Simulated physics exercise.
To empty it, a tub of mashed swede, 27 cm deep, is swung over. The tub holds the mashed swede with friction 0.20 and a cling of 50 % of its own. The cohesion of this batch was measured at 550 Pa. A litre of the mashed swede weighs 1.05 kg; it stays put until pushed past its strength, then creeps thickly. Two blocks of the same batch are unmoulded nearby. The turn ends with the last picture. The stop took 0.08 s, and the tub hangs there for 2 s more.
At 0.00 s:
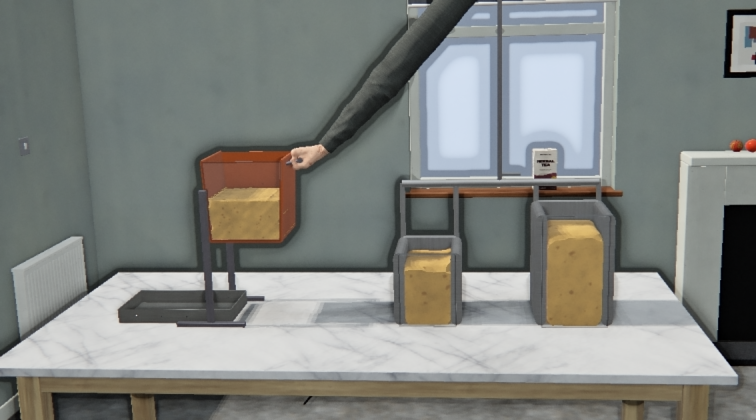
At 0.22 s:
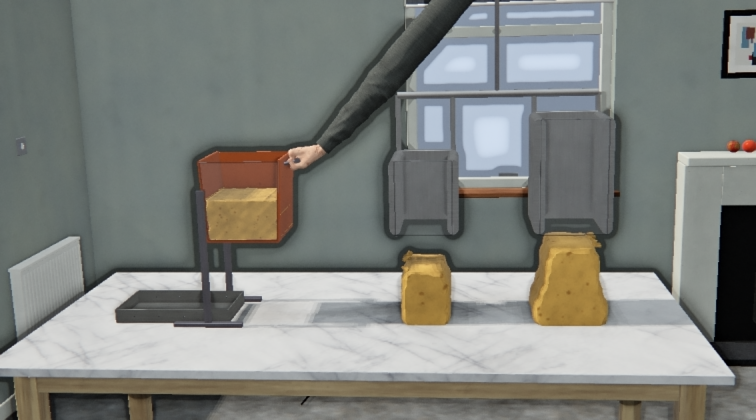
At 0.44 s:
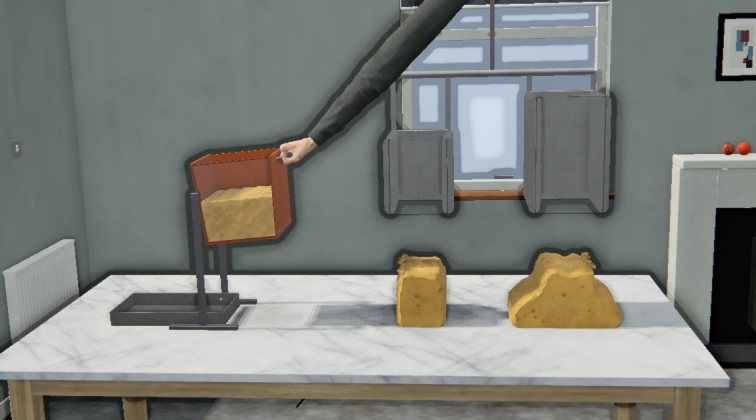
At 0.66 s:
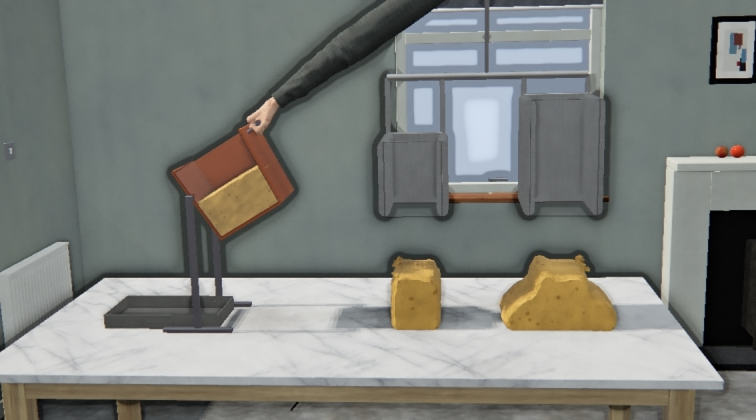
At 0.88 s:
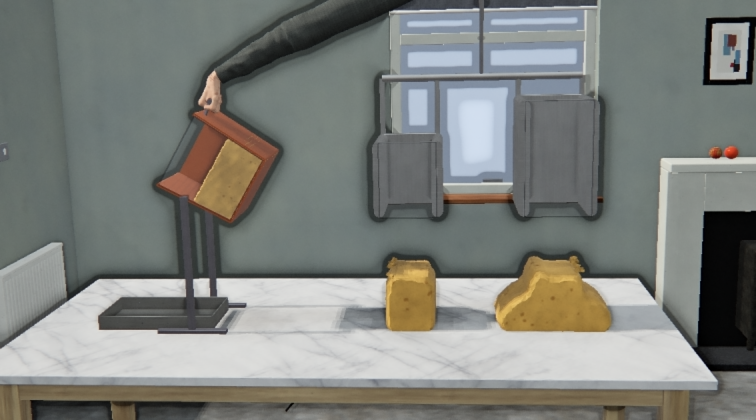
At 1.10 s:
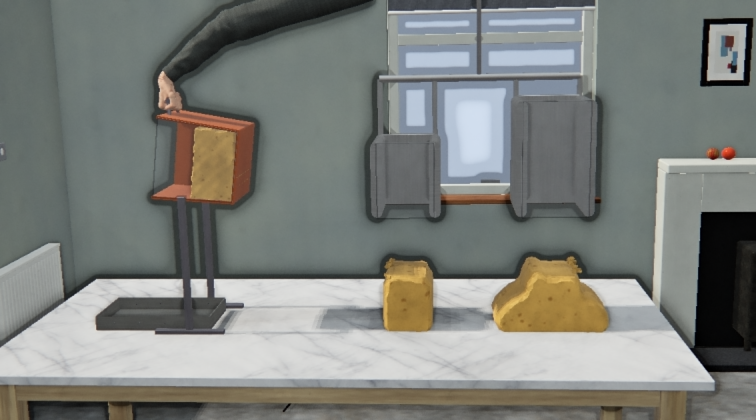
A hand swung a reddish tub of yellowish mash over onto its left side above a gray tray, after two gray moulds lifted off blocks on the right and the taller block slumped wide.
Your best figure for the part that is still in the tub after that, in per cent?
The part that is still in the tub after that is near 100 %.
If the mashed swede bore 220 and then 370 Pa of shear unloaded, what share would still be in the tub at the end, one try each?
In turn about 75 %, 100 %.
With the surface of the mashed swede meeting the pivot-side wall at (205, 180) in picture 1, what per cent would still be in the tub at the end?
It would be near 100 %.
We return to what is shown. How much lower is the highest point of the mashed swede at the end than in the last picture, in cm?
About 5 cm.
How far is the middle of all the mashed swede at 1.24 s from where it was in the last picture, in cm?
About 2 cm.
By 1.24 s, the tub is at 82 degrees and holds 100 %.
By 1.41 s, the tub is at 82 degrees and holds 100 %.
By 1.58 s, the tub is at 82 degrees and holds 100 %.
By 1.75 s, the tub is at 82 degrees and holds 100 %.
By 3.10 s, at the end, the tub is at 82 degrees and holds 100 %.
